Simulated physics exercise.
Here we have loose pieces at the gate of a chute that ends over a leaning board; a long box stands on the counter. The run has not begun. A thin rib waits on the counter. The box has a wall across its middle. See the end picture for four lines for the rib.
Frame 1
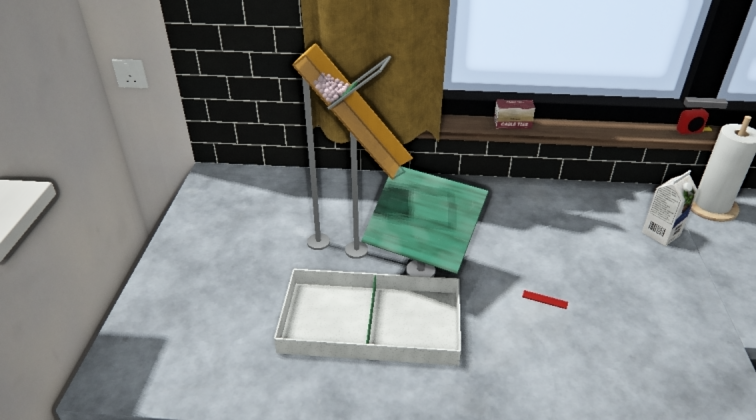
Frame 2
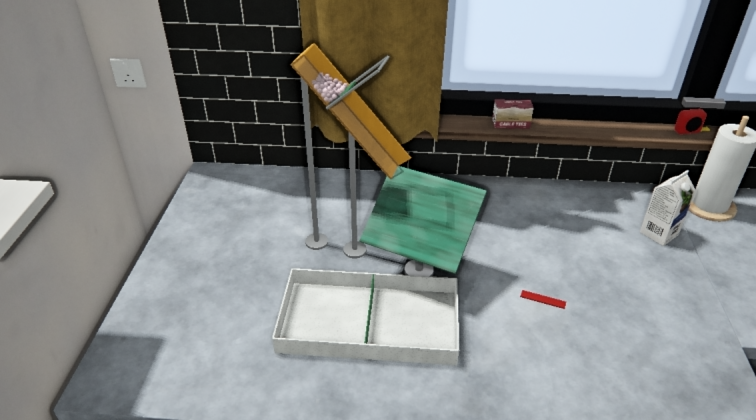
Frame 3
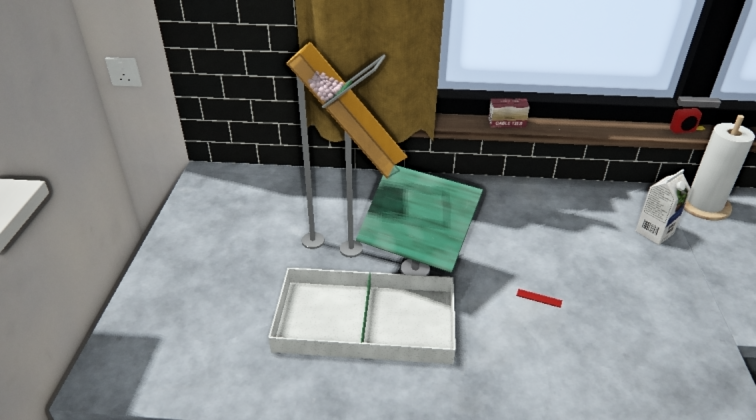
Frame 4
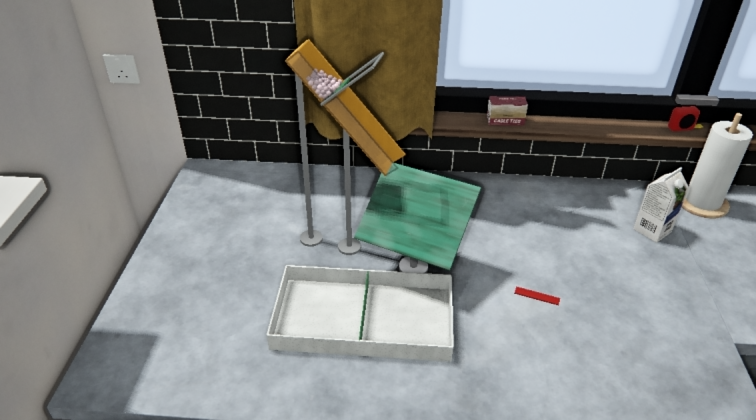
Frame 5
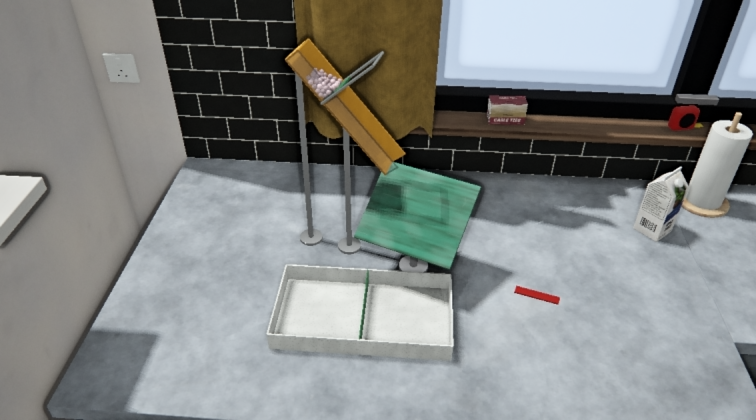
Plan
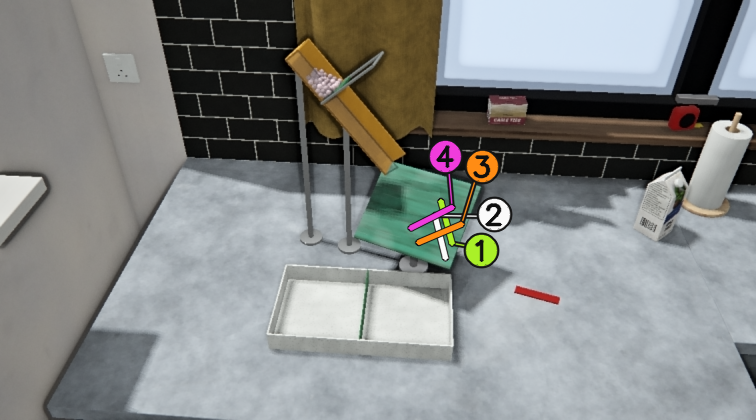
Nothing on the counter moved as the view shifted very slightly, showing small pale pieces behind a gate in a steep orange chute, a tilted green board, a divided white box and a thin red strip.
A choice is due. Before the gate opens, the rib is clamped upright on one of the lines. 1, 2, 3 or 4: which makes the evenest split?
I would pick line 4.
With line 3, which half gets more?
More lands on the right.
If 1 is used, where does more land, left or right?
More lands on the right.
On the marked copy, line 1 from (440, 201) to (452, 243); line 2 from (434, 215) to (445, 257); line 3 from (461, 224) to (418, 242); line 4 from (452, 207) to (411, 228).
If 1 is chosen, of what is caught, about a tenth in the left half, almost all in the right.
If 2 is chosen, of what is caught, about a tenth in the left half, almost all in the right.
If 3 is chosen, of what is caught, about a tenth in the left half, almost all in the right.
If 4 is chosen, of what is caught, roughly two thirds in the left half, roughly a third in the right.
